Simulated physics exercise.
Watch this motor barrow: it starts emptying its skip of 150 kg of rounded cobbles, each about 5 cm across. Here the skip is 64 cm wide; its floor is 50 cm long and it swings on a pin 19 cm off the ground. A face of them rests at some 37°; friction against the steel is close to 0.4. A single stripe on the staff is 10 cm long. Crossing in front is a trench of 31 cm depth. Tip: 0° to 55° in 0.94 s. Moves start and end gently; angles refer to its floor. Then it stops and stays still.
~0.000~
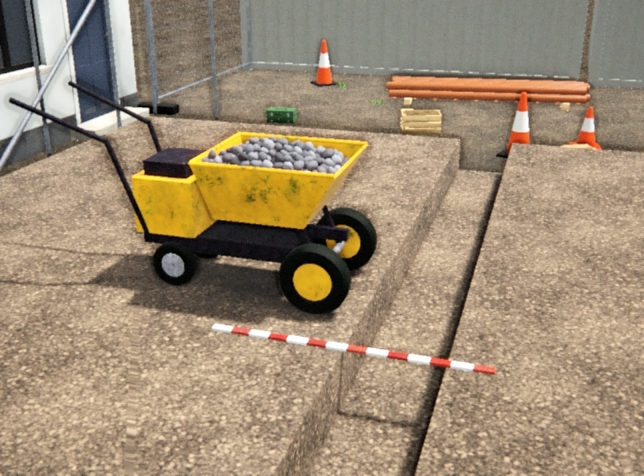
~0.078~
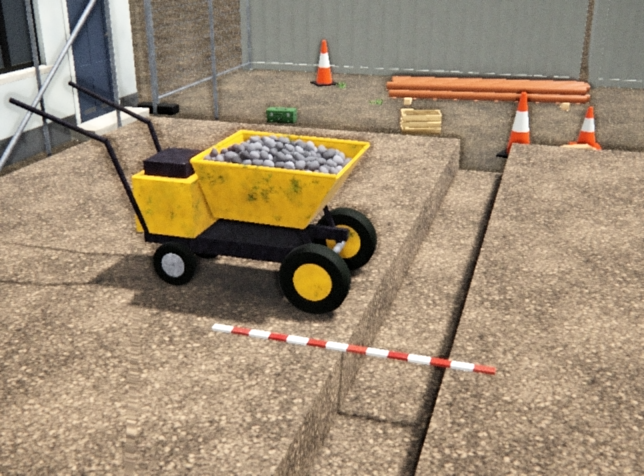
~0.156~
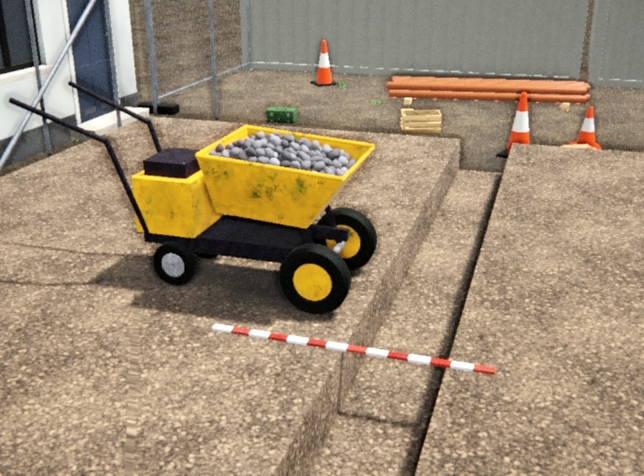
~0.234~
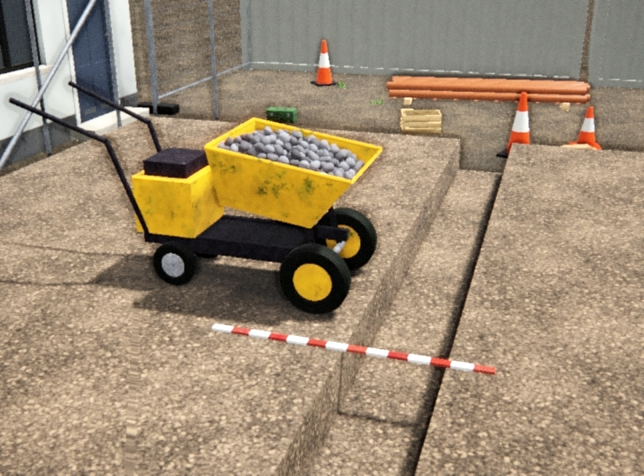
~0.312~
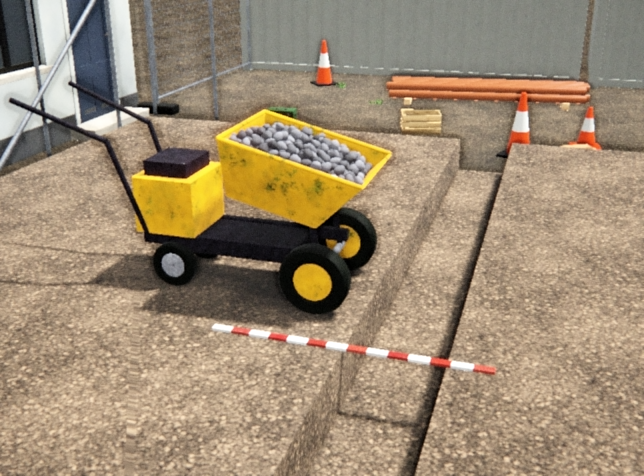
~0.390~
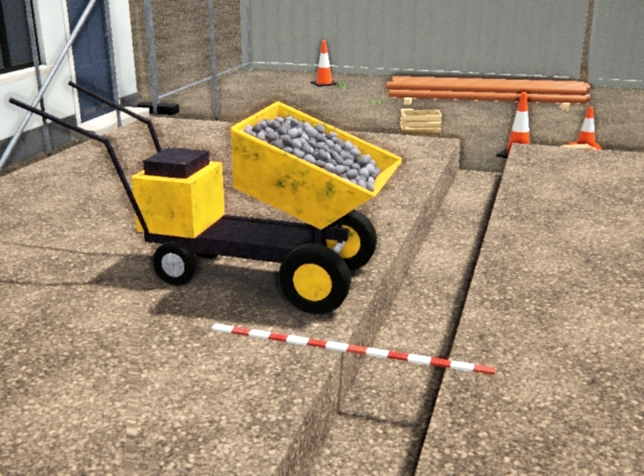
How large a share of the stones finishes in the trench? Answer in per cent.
A share of about 20 per cent.
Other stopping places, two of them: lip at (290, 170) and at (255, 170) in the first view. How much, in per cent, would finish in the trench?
From the first spot near 40, from the second near 40 per cent.
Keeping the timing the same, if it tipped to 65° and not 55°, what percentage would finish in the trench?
Roughly 35%.
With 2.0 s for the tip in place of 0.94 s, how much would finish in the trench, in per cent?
About 25%.
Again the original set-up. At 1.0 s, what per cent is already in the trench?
10 per cent or so by then.
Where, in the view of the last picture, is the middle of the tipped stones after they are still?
The middle should be near (456, 346).
After 0.7 s the floor is at 46°; 100 % in the skip; the foremost stones are at (408, 212).
After 1.0 s the floor is at 55°; 90 % in the skip, 8 % in the trench, 3 % past the trench; the foremost stones are at (486, 282).
After 1.4 s the floor is at 55°; 71 % in the skip, 12 % in the trench, 17 % past the trench; the foremost stones are at (565, 314).
After 3.3 s the floor is at 55°; 61 % in the skip, 20 % in the trench, 19 % past the trench; the foremost stones are past the picture's edge.
